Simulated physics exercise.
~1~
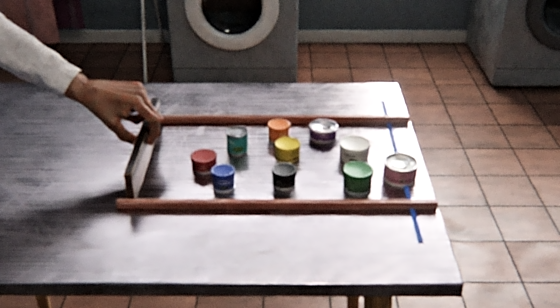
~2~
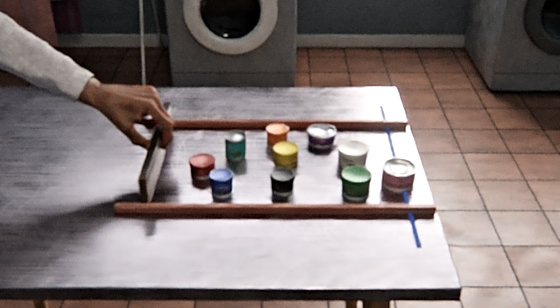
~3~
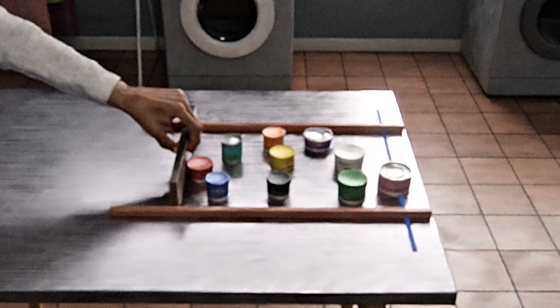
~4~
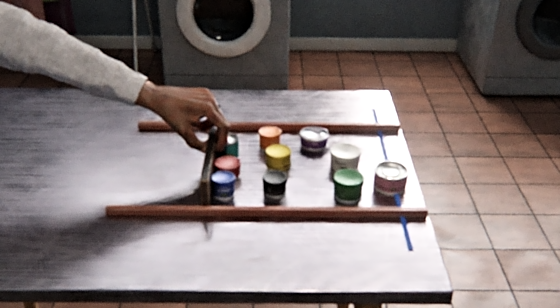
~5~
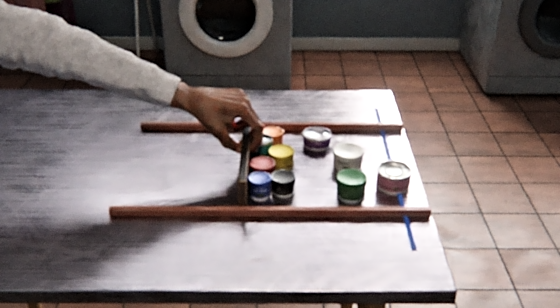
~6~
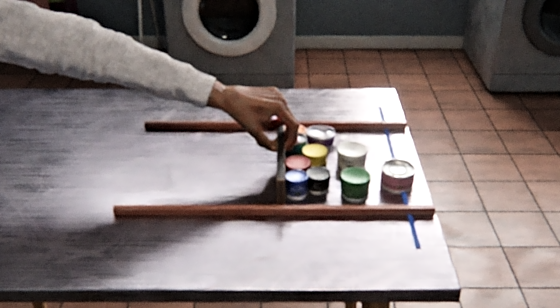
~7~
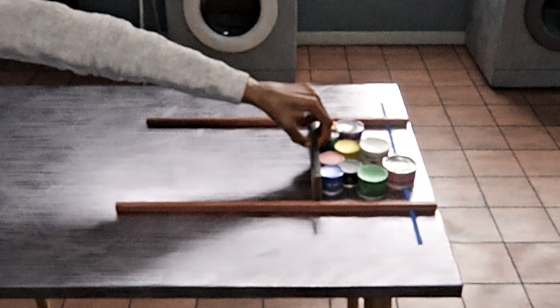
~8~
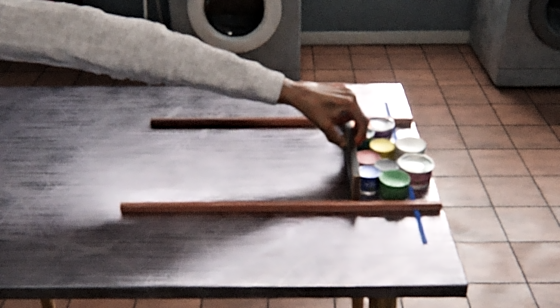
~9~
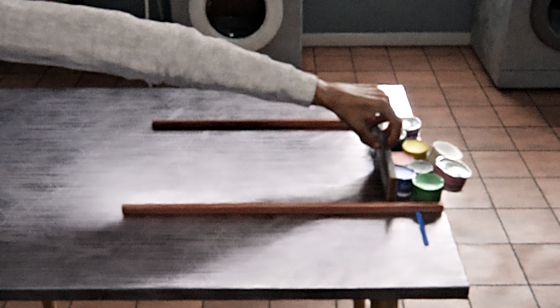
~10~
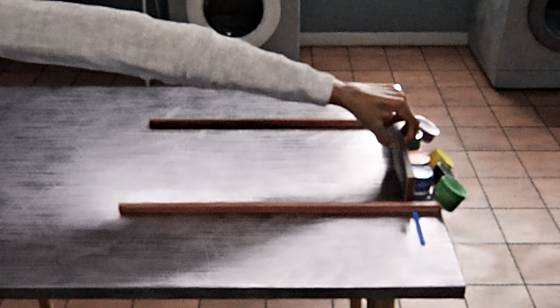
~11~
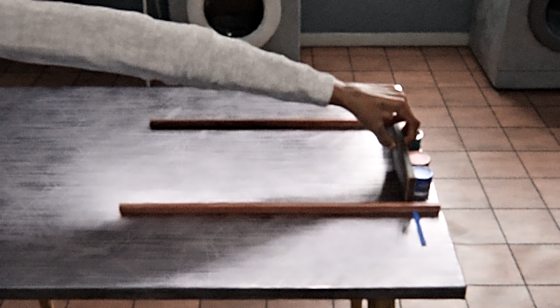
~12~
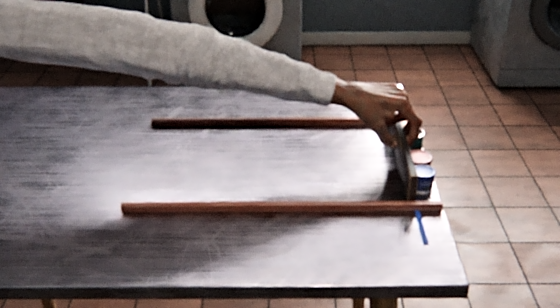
On a table in a room with washing machines, a hand slid an upright board rightward between two wooden strips, gathering small colourful paint pots and pushing most of them off the right edge, until it stopped with a few still beside it.
